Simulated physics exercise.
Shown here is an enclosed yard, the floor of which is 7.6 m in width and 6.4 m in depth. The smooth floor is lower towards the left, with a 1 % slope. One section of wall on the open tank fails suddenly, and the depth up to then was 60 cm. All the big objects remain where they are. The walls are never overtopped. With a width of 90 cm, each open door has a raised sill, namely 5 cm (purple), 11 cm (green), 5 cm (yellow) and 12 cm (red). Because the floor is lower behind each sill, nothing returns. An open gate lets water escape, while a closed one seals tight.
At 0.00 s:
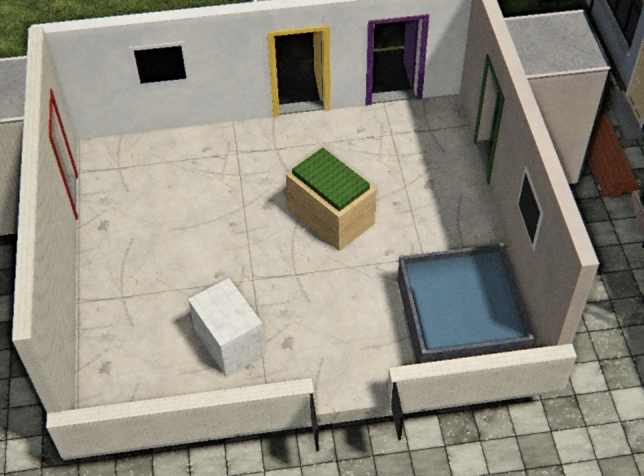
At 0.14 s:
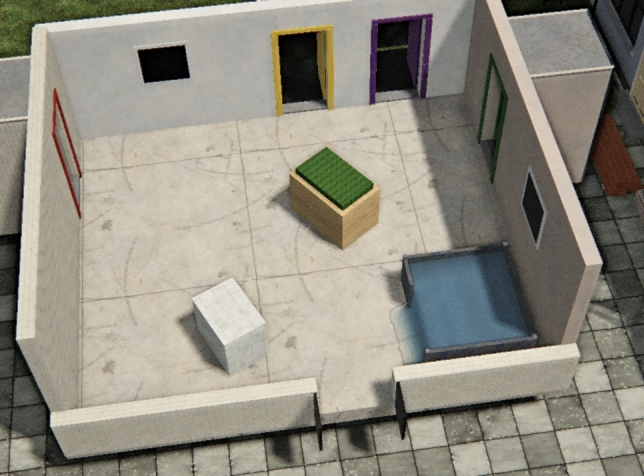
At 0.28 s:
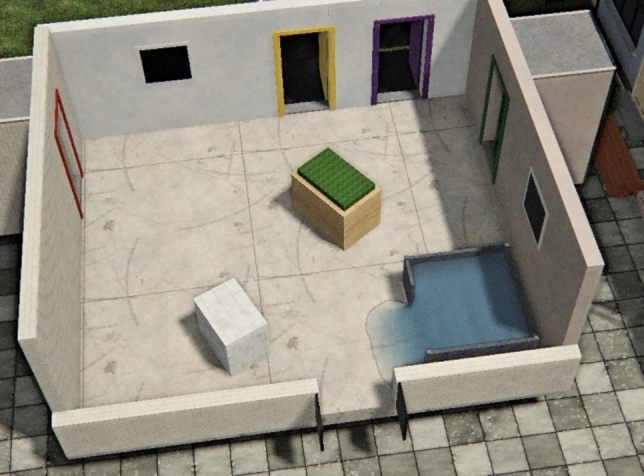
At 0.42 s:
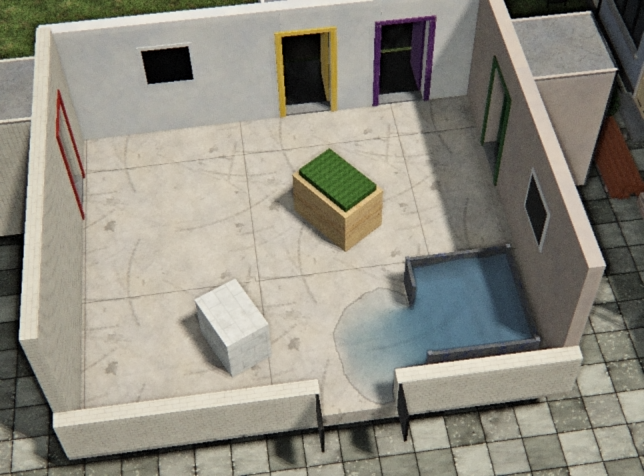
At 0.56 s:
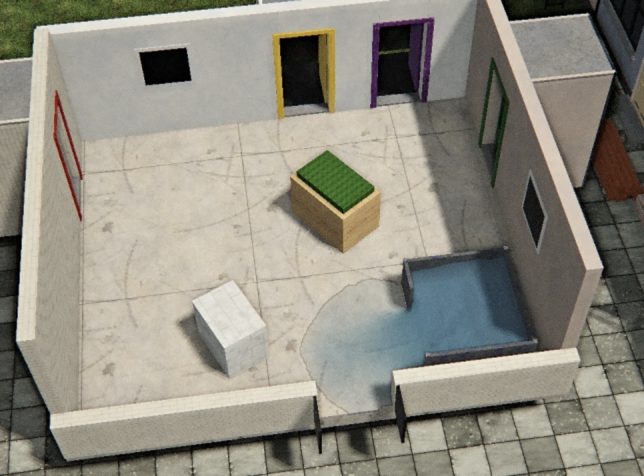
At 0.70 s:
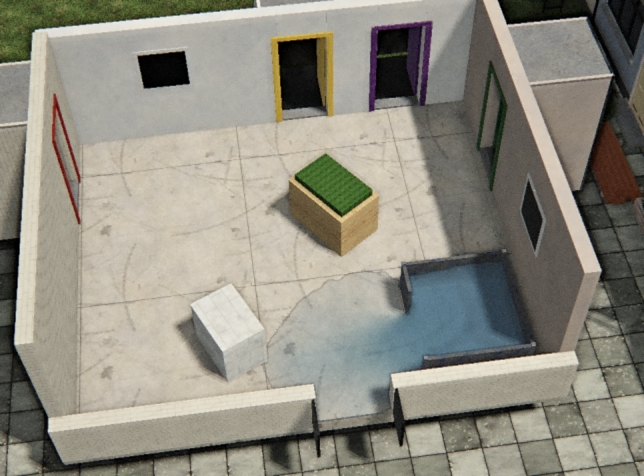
The video shows a walled yard with a green-topped wooden box and a white block, where blue water pours from the left side of an open corner tank and spreads leftward across the pale floor toward the white block.
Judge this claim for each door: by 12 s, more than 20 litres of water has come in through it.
For the purple door I'd say within the limit. For the green door I'd say within the limit. For the yellow door I'd say within the limit. For the red door I'd say within the limit.
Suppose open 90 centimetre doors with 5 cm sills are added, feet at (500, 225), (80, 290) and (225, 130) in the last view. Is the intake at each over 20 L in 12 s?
Well, the first is on the low side, the second is on the low side, and the third is on the low side.
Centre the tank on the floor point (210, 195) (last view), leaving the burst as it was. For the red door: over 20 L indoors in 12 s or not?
Lab note: Red door limit exceeded.
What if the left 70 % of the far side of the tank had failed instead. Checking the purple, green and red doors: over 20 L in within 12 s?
Then purple would come out on the high side, green on the low side and red on the low side.
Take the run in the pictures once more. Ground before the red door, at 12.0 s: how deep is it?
About 7.5 cm.
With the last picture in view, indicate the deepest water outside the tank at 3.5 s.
Position: About (77, 439).
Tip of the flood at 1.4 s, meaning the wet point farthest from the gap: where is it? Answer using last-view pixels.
Somewhere about (146, 420).
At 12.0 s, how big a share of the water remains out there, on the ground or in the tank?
About 82 percent of the water remains.
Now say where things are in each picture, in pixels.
In the first frame, still water, 60 cm deep, in the open tank at (464, 299).
In the second frame, water pours out at (419, 331) and has run 0.7 m, to a hidden place; typically 10 cm deep outside, 60 cm at the open tank's back.
In the third frame, the front is at a hidden place, 0.9 m from the gap at (421, 334); 1.0 m2 of floor is under water; 60 cm left at the back of the open tank.
In the fourth frame, the front is at (340, 331), 1.4 m from the gap at (422, 336); 2.1 m2 of floor is under water; 58 cm left at the back of the open tank.
In the fifth frame, the front is at (306, 346), 1.9 m from the gap at (419, 337); 3.3 m2 of floor is under water; 51 cm left at the back of the open tank.
In the sixth frame, the front is at (269, 357), 2.4 m from the gap at (418, 341); 4.7 m2 of floor is under water; 52 cm left at the back of the open tank.
After 1.4 s water covers 20 % of the floor and is deepest (30 cm) near (411, 364); purple door not reached, green door not reached, yellow door not reached, red door not reached.
After 2.2 s water covers 25 % of the floor and is deepest (34 cm) near (77, 439); purple door not reached, green door not reached, yellow door not reached, red door not reached.
After 3.5 s water covers 50 % of the floor and is deepest (24 cm) near (77, 439); purple door not reached, green door not reached, yellow door not reached, red door 7 cm at the sill, 0 L in.
After 7.0 s water covers 60 % of the floor and is deepest (14 cm) near (80, 161); purple door not reached, green door not reached, yellow door not reached, red door 9 cm at the sill, 0 L in.
After 12.0 s water covers 80 % of the floor and is deepest (8 cm) near (79, 290); purple door 2 cm at the sill, 0 L in, green door 1 cm at the sill, 0 L in, yellow door 3 cm at the sill, 0 L in, red door 7 cm at the sill, 0 L in.
